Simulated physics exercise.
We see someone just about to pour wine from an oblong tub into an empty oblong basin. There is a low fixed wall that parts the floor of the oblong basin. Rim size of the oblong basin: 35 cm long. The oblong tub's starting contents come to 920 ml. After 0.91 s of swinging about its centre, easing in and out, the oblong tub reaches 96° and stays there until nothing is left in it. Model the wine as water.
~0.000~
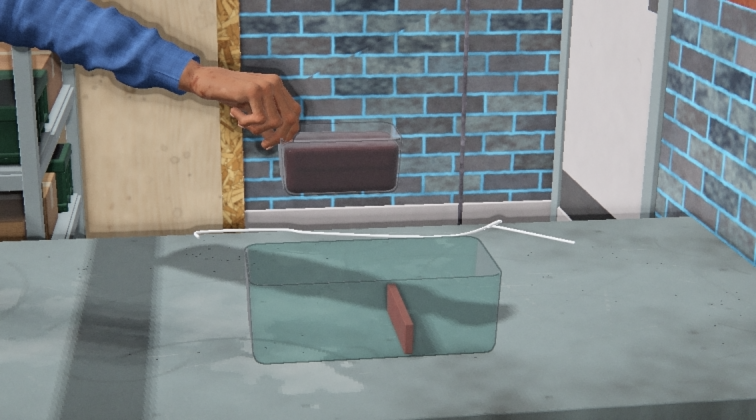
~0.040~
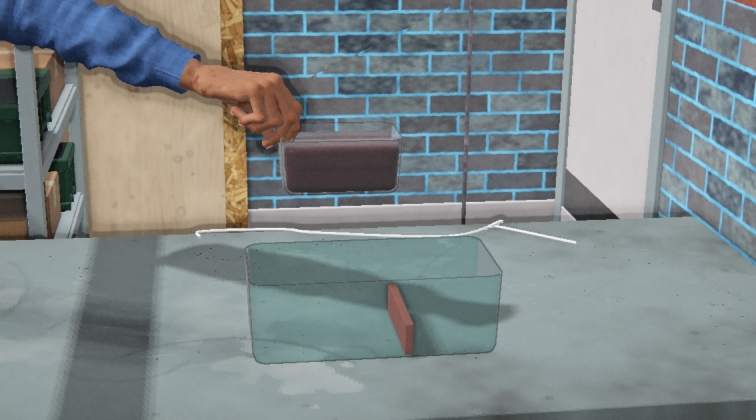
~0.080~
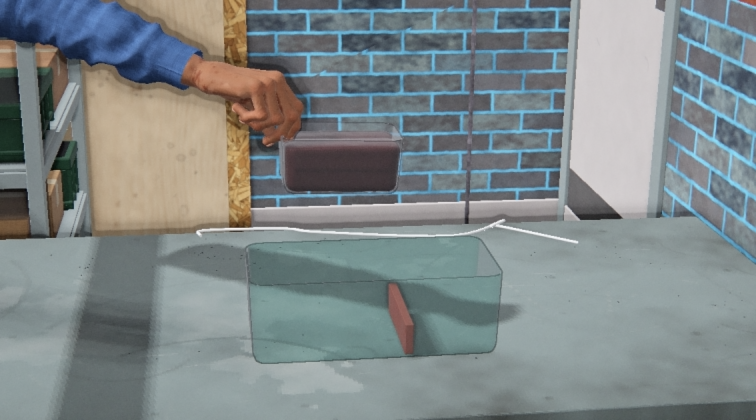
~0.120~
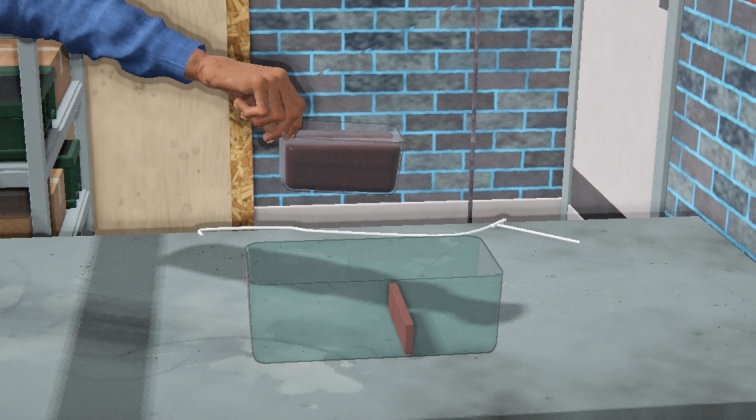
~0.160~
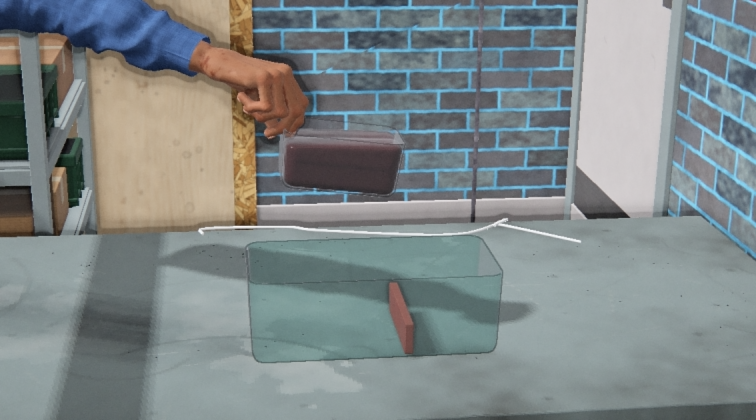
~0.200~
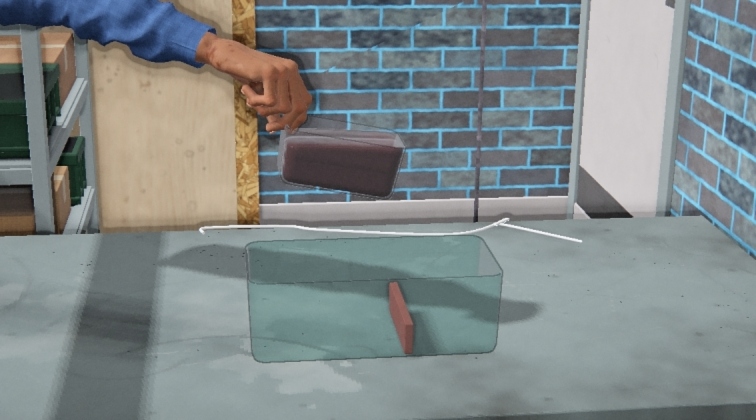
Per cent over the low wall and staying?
82 per cent.
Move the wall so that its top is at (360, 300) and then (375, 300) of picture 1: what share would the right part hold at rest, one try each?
95 in a hundred, followed by 95 in a hundred.
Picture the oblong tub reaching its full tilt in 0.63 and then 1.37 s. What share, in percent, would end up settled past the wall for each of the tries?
I'd expect close to 70 per cent and then close to 80 per cent.
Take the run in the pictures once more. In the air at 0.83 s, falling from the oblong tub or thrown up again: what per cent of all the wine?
It comes to some 7 percent of the total.
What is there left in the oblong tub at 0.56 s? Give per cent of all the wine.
Portion remaining: Approx. 48 per cent.
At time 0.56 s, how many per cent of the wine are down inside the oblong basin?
I'd put it near 12 percent.
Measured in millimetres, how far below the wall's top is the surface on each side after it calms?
Some 42 mm on the left and 6 mm on the right.
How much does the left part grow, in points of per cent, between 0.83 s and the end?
It comes to some 14 per cent.
After 0.56 s the tilt is 65° and 48 per cent is still to pour, 0 is left of the wall and 13 right of it.
After 0.83 s the tilt is 94° and 10 per cent is still to pour, 4 is left of the wall and 79 right of it.
After 1.11 s the tilt is 96° and 2 per cent is still to pour, 14 is left of the wall and 81 right of it.
After 1.41 s the tilt is 96° and 0 per cent is still to pour, 17 is left of the wall and 81 right of it.
In the end 17 per cent lies left of the wall, 82 right of it and 1 outside.
